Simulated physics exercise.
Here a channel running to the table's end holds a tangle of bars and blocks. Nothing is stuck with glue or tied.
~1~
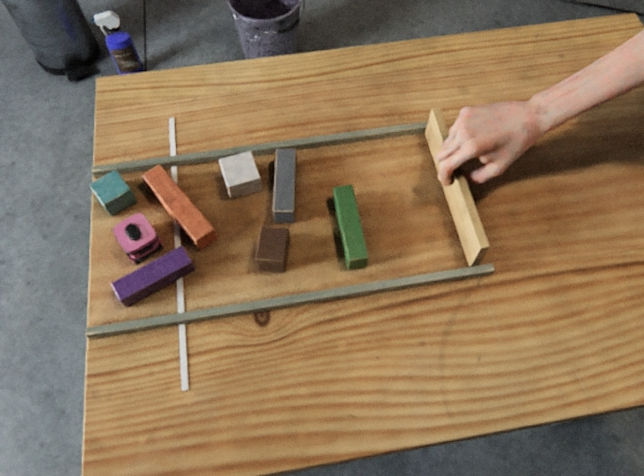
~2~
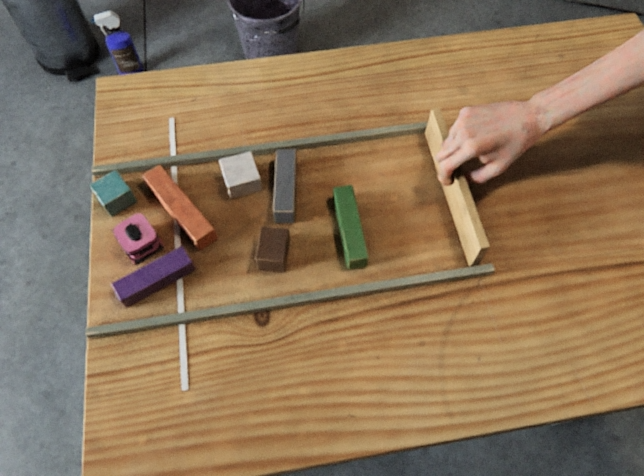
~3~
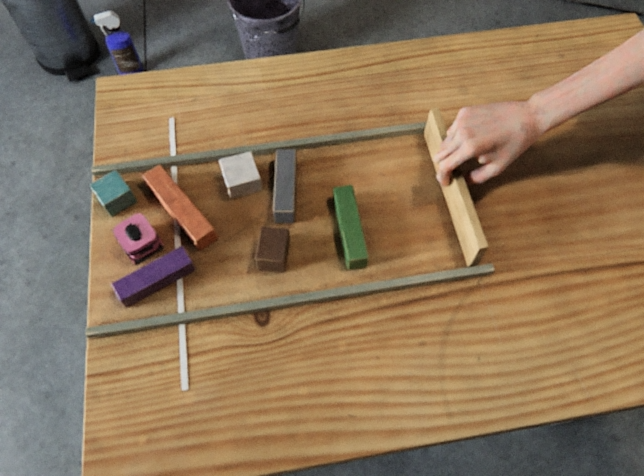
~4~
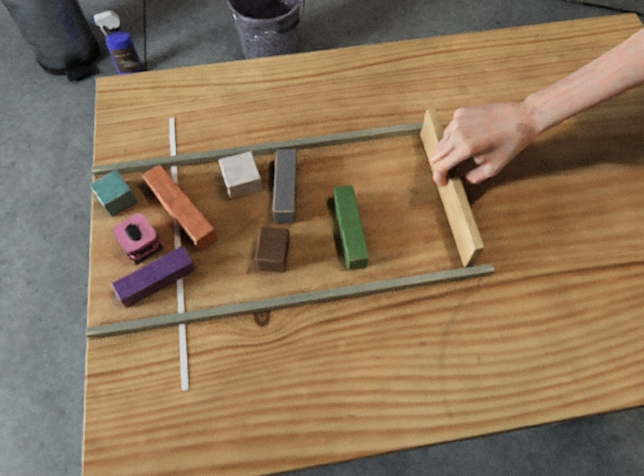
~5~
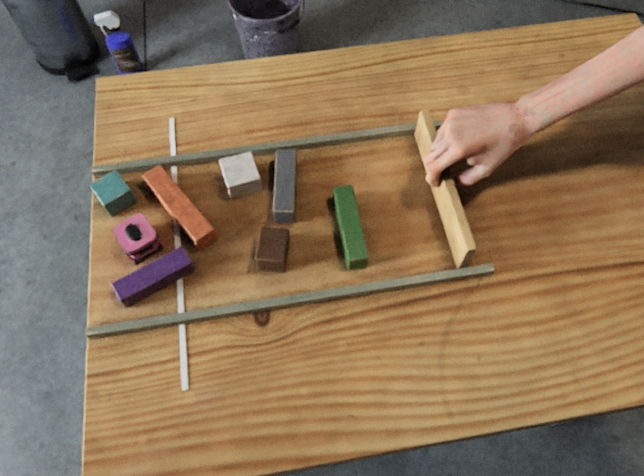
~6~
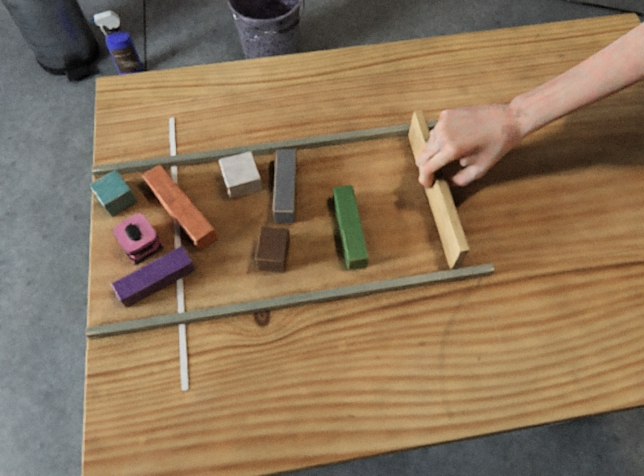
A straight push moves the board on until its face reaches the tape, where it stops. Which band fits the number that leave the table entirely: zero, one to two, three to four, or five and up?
The band is one to two.
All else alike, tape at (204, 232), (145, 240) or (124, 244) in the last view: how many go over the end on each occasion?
In order: 0, 4 and 5.
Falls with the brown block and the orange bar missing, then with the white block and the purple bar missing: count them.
Result, first then second: 0, 0.
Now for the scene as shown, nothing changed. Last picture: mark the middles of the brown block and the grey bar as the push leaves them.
Same order as the question: First (141, 271), second (151, 202).
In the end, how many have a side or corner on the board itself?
It touches 2.
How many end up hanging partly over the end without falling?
The total would be 3.
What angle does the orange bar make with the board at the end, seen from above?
It measures close to 20 degrees.
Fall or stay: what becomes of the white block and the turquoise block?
Result: White block still up; turquoise block down.
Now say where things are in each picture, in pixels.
Turquoise block (114, 193); pink case (138, 238); purple bar (155, 276); board (454, 184); tape (177, 236), in the first picture.
Pink case (138, 239); brown block (273, 250), in the second picture.
Purple bar (155, 276); green bar (350, 227), in the third picture.
Turquoise block (114, 193); board (449, 185), in the fourth picture.
Pink case (138, 239); white block (241, 175), in the fifth picture.
Turquoise block (114, 193); pink case (138, 239); purple bar (155, 276); board (436, 187); tape (177, 236), in the sixth picture.
A little later, none off yet; turquoise block at rest near (114, 193); pink case at rest near (138, 239); purple bar at rest near (155, 276).
When it is over, the number that fall off is one or two; down, turquoise block.
